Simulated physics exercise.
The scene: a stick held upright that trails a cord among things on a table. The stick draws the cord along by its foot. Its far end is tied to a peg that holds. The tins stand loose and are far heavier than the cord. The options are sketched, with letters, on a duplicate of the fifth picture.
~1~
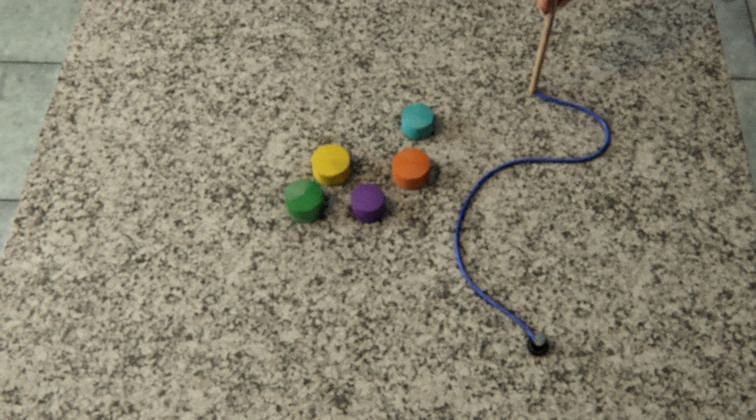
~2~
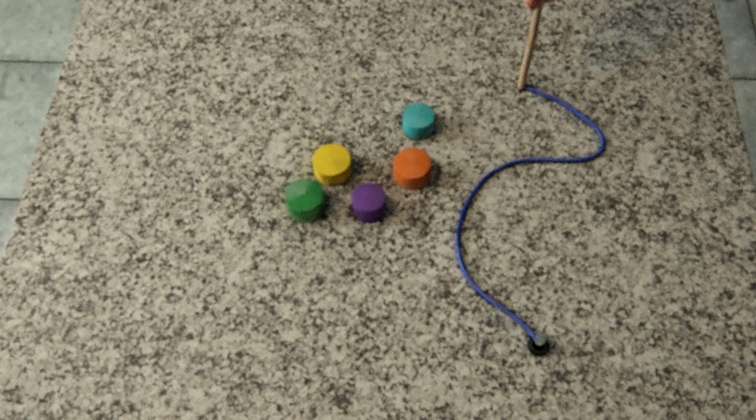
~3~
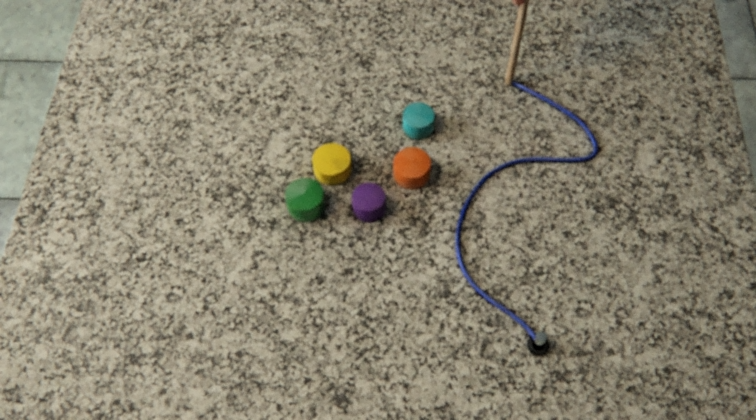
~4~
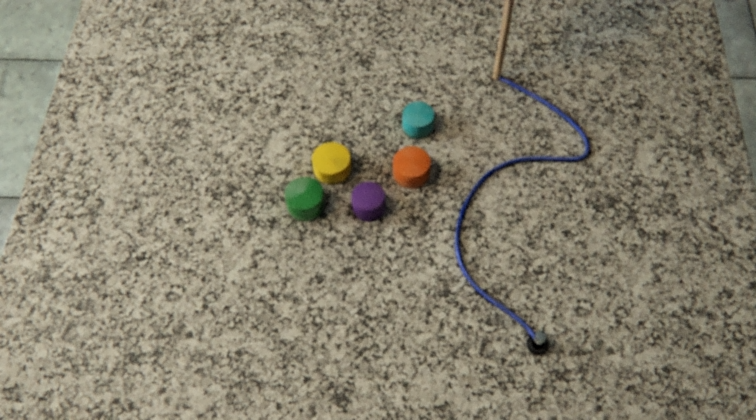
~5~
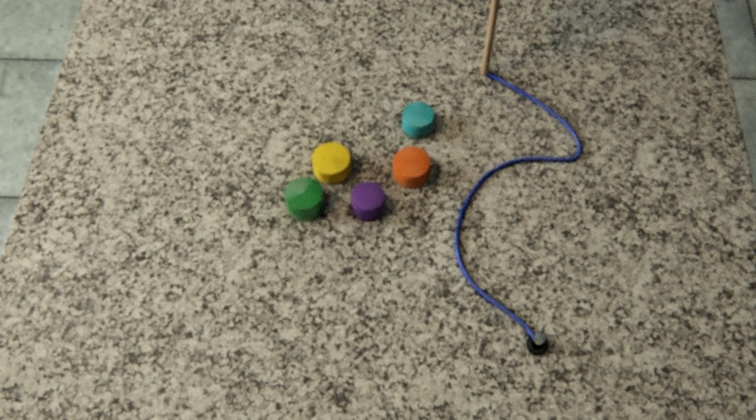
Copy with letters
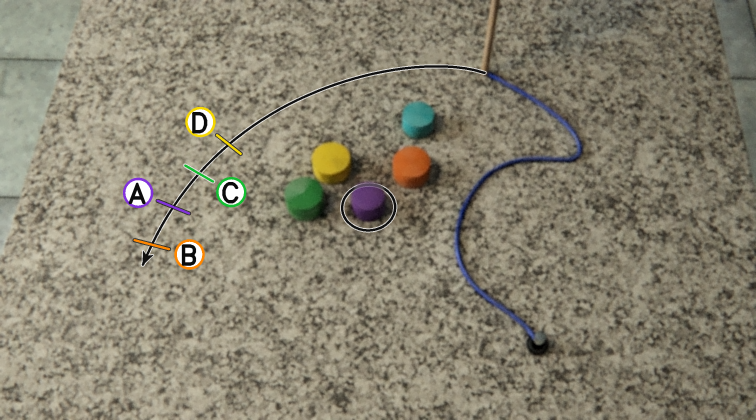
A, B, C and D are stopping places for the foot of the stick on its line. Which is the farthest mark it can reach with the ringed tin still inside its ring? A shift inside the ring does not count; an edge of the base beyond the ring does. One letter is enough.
Up to mark A.
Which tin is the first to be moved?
The turquoise one.
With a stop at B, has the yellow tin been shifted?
By then, yes.
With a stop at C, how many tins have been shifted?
One.
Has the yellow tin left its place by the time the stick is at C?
No.
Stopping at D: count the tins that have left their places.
By then, one.
On the marked copy, A at (173, 207); B at (152, 245); C at (199, 174); D at (229, 144); the ring at (369, 207); the route from (485, 73) via (279, 109) to (143, 265).
Following A. Soon after the start, foot of the stick (362, 77); purple tin (368, 202).
Later, foot of the stick (249, 129); purple tin (368, 202).
In the end, foot of the stick (174, 208); yellow tin (332, 168); purple tin (366, 203); orange tin (397, 188); turquoise tin (370, 169); the purple tin is still in its ring.
As for the rest, B drags the ringed tin to (357, 216); C is safe but short; D is safe but short.
